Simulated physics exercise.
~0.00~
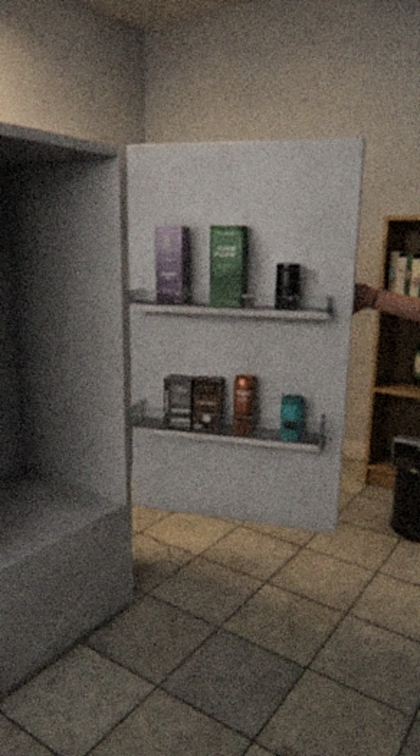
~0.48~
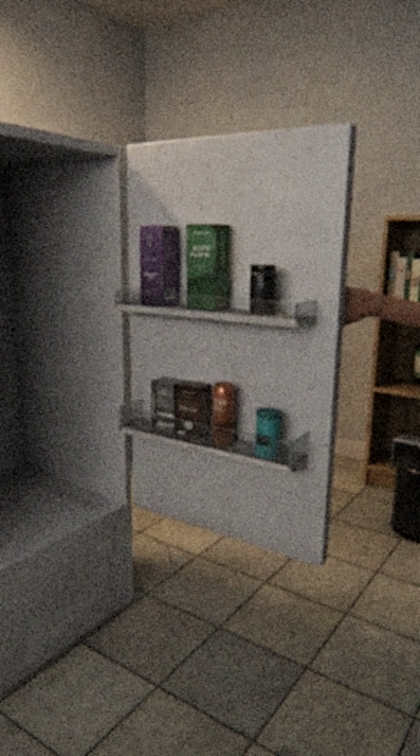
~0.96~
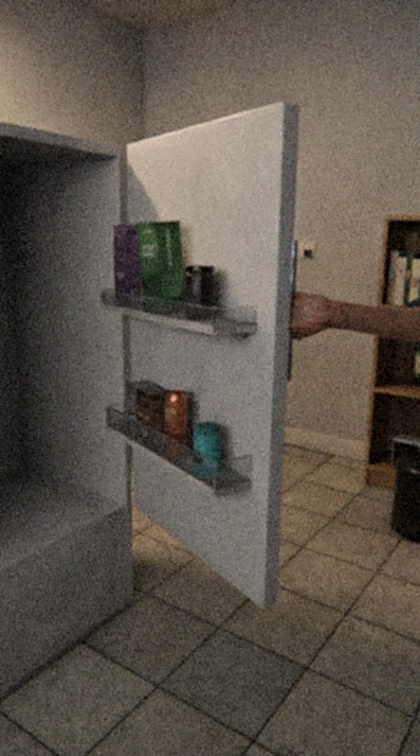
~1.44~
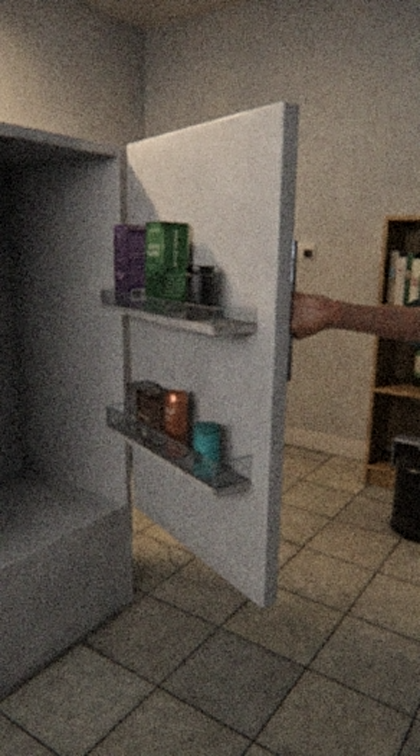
The cooler door swings partway closed until a hand stops it, its items still racked.
